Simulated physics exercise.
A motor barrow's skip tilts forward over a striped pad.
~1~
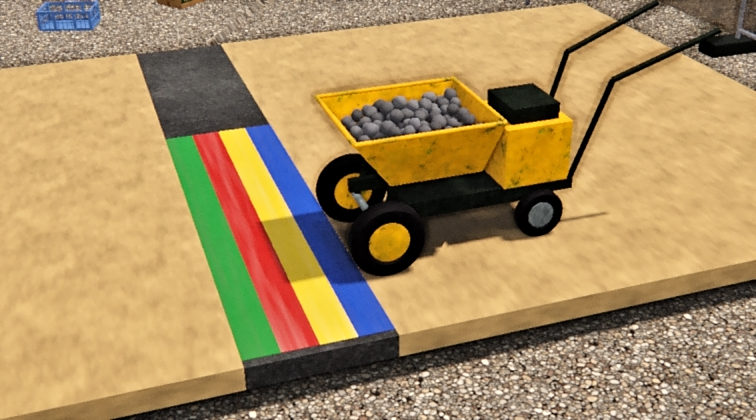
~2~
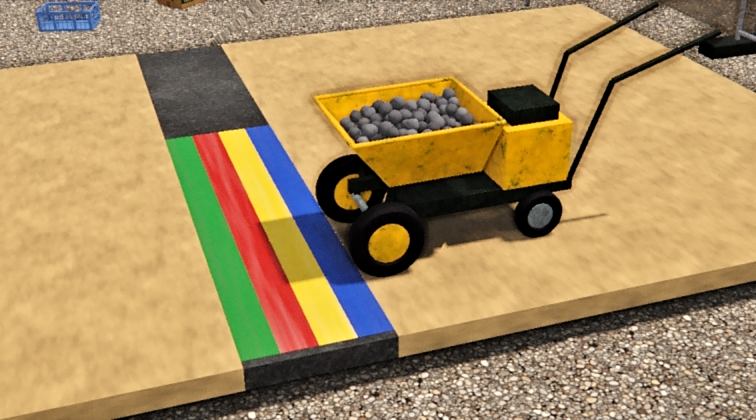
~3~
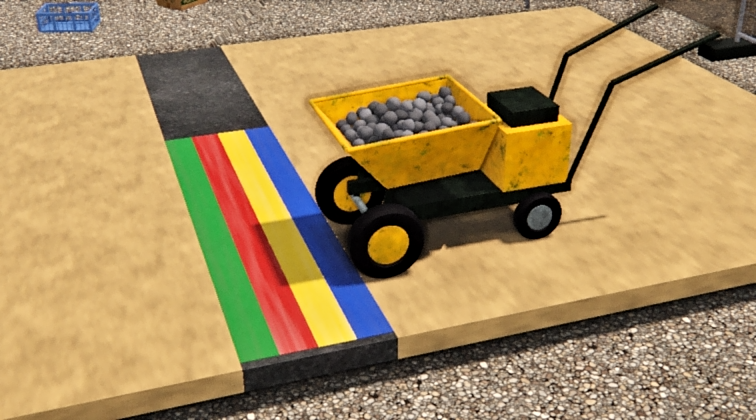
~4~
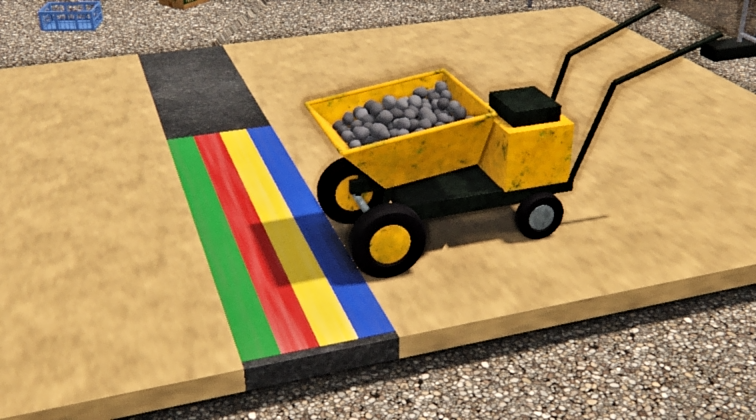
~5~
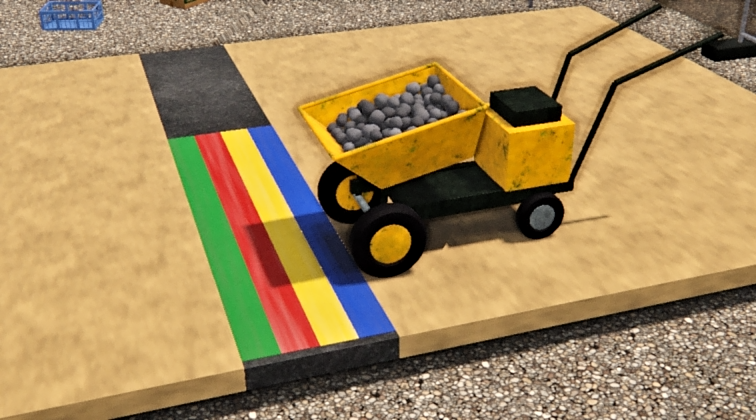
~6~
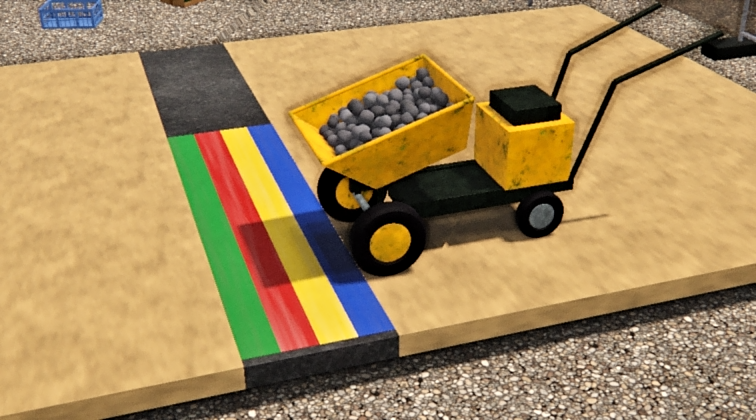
The footage shows a yellow motor barrow loaded with round grey cobbles standing beside a pad striped green, red, yellow and blue; its skip starts level, then gradually tilts forward to the left while the wheels stay still.
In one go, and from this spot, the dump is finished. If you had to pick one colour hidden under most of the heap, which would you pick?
I would pick green.
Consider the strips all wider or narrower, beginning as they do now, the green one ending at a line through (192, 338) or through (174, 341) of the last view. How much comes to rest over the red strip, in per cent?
30 and 30 percent, roughly.
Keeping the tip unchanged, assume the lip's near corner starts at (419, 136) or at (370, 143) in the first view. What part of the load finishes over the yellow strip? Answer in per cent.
Around 30 and 0 per cent respectively.
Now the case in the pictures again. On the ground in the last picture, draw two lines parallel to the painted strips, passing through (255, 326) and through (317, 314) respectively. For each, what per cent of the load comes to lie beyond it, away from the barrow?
In order, some 50 % then some 70 %.
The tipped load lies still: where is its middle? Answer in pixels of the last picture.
I'd mark it at roughly (222, 266).
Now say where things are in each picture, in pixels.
Lip of the skip (354, 146), level; top of the load (402, 117), round cobbles; blue strip (359, 302); yellow strip (323, 309); red strip (287, 316); green strip (249, 324), in the first frame.
Lip of the skip (352, 147), level; top of the load (420, 115), in the second frame.
Lip of the skip (347, 151), tipped barely; top of the load (408, 114), in the third frame.
Lip of the skip (342, 154), tipped a little; top of the load (412, 112), in the fourth frame.
Lip of the skip (334, 159), tipped a little; top of the load (418, 111), in the fifth frame.
Lip of the skip (324, 165), tipped clearly; top of the load (421, 105); blue strip (359, 302); yellow strip (324, 309); red strip (287, 316); green strip (249, 323), in the sixth frame.
Just after the last frame, skip tipped steeply; every one in the skip.
A moment on, skip tipped right over; roughly two thirds in the skip; about a tenth over the red strip; roughly a quarter over the green strip; just a few falling; just a few off the paint.
Further on, skip tipped right over; roughly a third in the skip; about a tenth over the red strip; roughly a third over the green strip; roughly a quarter off the paint.
When it is over, skip tipped right over; roughly a third in the skip; not one over the blue strip; not one over the yellow strip; about a tenth over the red strip; roughly a third over the green strip; roughly a quarter off the paint.
